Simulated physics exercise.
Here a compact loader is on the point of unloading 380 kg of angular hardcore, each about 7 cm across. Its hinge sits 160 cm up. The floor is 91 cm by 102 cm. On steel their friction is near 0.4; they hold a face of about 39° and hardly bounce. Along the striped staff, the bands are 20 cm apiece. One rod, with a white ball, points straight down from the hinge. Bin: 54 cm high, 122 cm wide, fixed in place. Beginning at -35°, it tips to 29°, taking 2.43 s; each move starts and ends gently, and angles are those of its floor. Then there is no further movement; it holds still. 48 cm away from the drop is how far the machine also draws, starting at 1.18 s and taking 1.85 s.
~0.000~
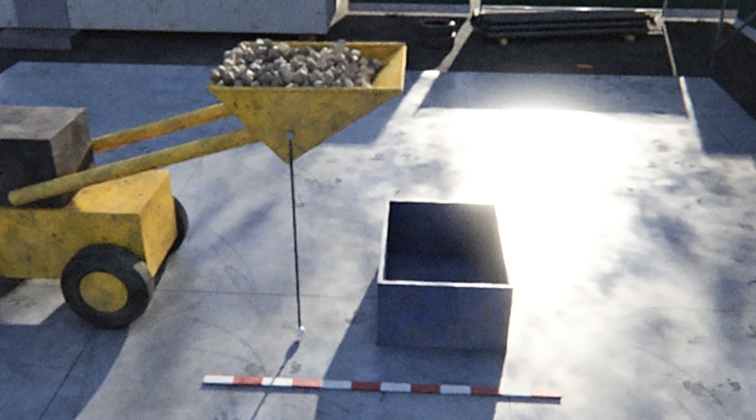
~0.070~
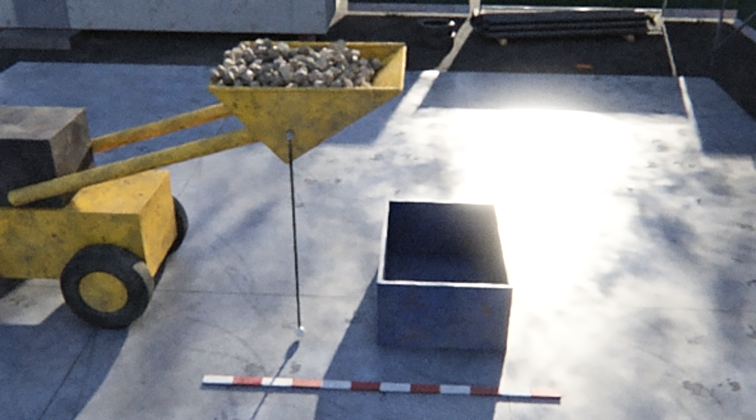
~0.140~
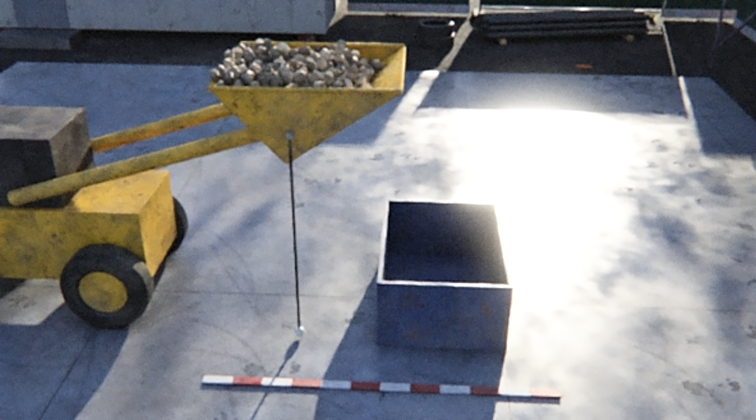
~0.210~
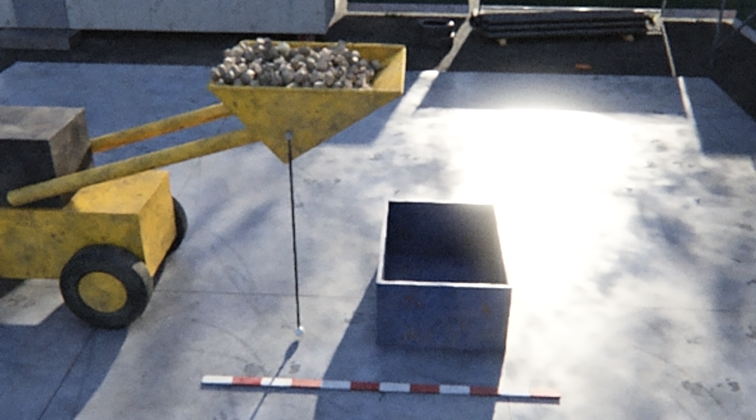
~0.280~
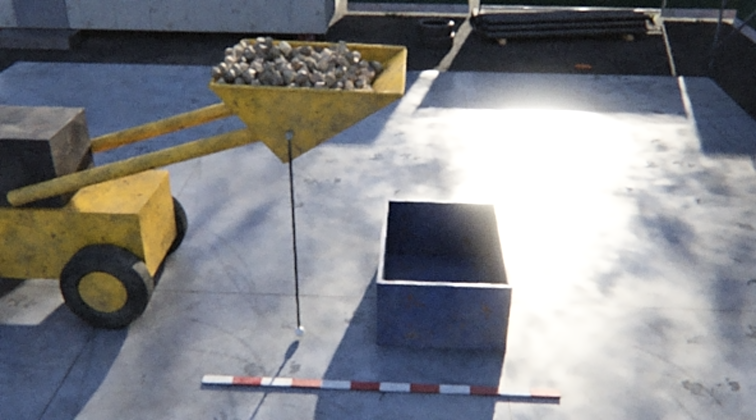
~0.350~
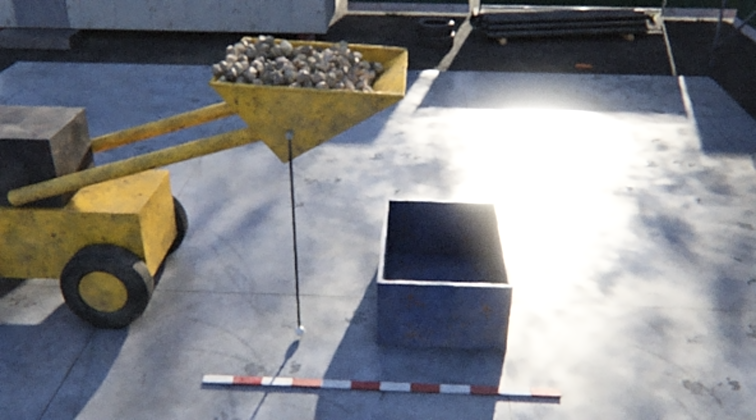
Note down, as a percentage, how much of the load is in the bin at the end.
Approximately 20 out of 100.
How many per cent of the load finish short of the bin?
Some 80 per cent of the load.
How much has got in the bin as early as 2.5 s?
15 per cent, give or take.
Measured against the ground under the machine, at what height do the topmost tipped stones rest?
About 46 cm higher than the ground.
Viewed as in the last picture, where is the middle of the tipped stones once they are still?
(363, 288).
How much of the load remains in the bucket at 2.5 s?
Around 55 percent of the load.
After 1.8 s the floor is at 19°; 98 % in the bucket, 1 % short of the bin, 1 % in the bin; the foremost stones are at (393, 168).
After 2.5 s the floor is at 29°; 55 % in the bucket, 30 % short of the bin, 15 % in the bin; the foremost stones are at (456, 294).
After 3.5 s the floor is at 29°; 11 % in the bucket, 69 % short of the bin, 19 % in the bin, 1 % beside or beyond the bin; the foremost stones are at (491, 291).
After 6.1 s the floor is at 29°; 0 % in the bucket, 79 % short of the bin, 19 % in the bin, 2 % beside or beyond the bin; the foremost stones are at (491, 291).
